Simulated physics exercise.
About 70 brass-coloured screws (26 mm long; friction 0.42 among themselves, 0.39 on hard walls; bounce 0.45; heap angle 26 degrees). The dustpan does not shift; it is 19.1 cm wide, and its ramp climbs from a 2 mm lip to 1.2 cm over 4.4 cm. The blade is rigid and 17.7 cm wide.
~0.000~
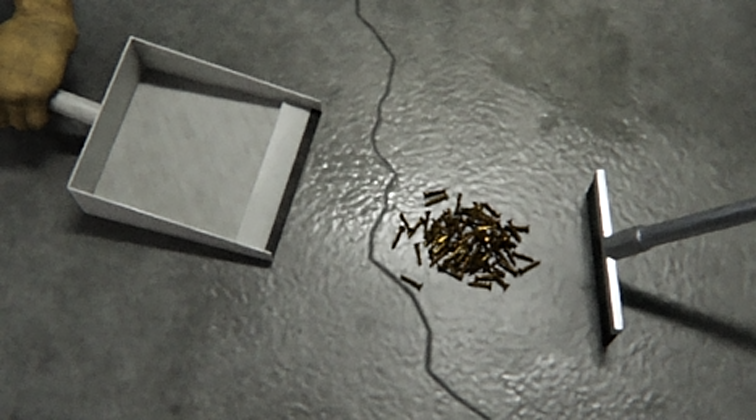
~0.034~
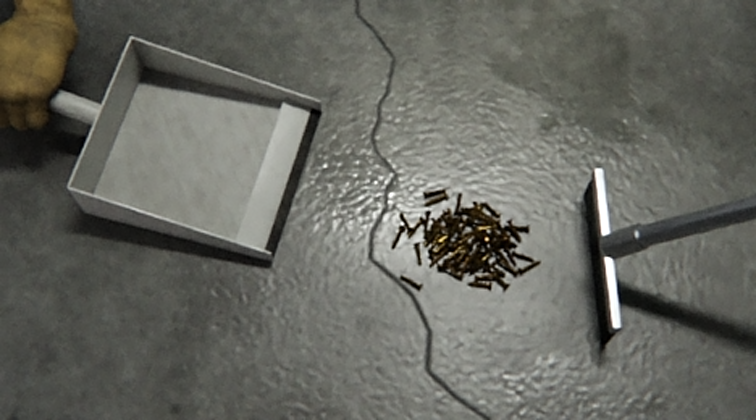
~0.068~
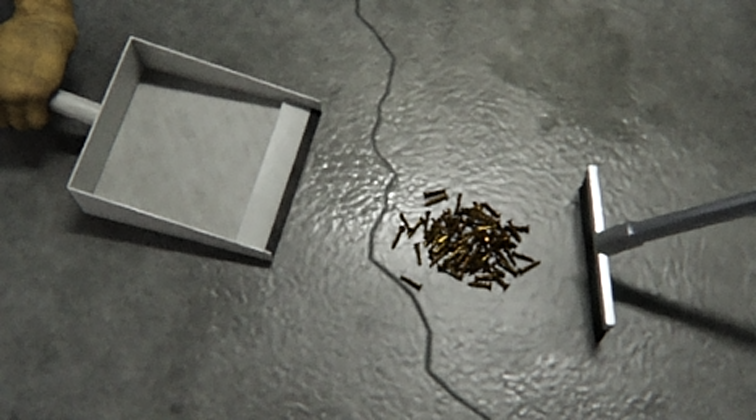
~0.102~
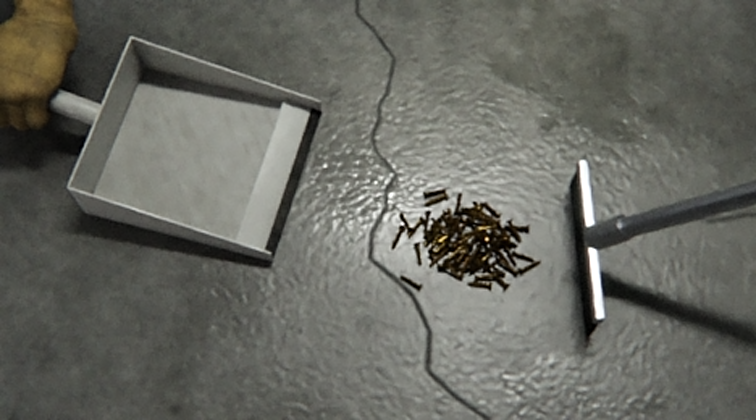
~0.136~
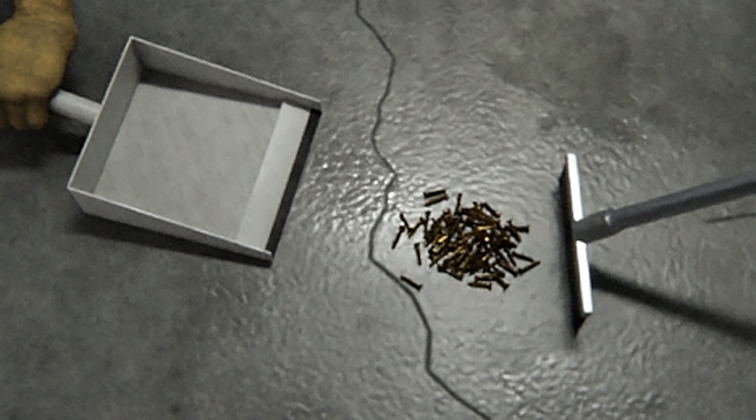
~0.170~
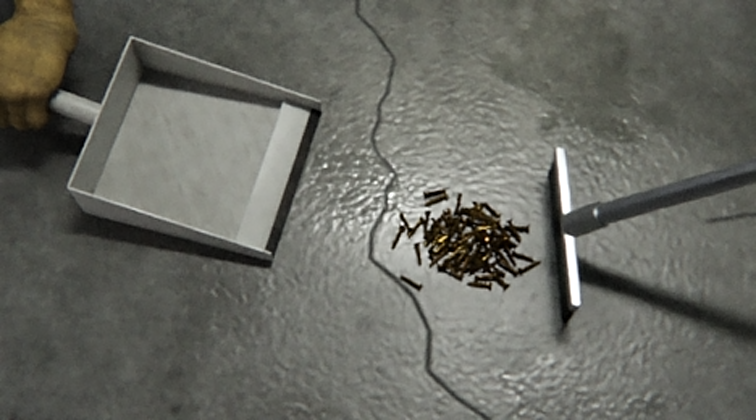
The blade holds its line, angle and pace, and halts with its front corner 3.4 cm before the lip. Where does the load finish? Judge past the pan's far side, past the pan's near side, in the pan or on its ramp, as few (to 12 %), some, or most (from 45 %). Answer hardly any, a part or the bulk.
Far side hardly any, near side hardly any, pan hardly any.
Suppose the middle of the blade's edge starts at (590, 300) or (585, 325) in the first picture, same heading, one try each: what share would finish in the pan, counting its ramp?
Some 0 and 5 per cent.
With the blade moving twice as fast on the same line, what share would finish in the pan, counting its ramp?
Then about 0 per cent.
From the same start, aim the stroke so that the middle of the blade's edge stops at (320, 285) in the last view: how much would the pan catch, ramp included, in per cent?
About 5 per cent.
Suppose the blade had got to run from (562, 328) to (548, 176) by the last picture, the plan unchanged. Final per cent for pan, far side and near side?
Pan 5, far 0, near 20.
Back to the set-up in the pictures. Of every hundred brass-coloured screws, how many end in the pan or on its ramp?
Roughly 0 per cent.
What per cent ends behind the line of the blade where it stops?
About 45 per cent.
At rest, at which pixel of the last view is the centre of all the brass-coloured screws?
At about (362, 224).
Then, at 0.47 s, middle of the blade 18 cm from the lip; 0 % over the lip, far side 0 %, near side 0 %.
Then, at 0.67 s, middle of the blade 11 cm from the lip; 0 % over the lip, far side 0 %, near side 0 %.
Then, at 0.99 s, middle of the blade 6 cm from the lip; 0 % over the lip, far side 0 %, near side 5 %.
By 1.5 s all is still; far side 0 %, near side 5 %, pan 0 %, in front of the lip or behind the blade 95 %.
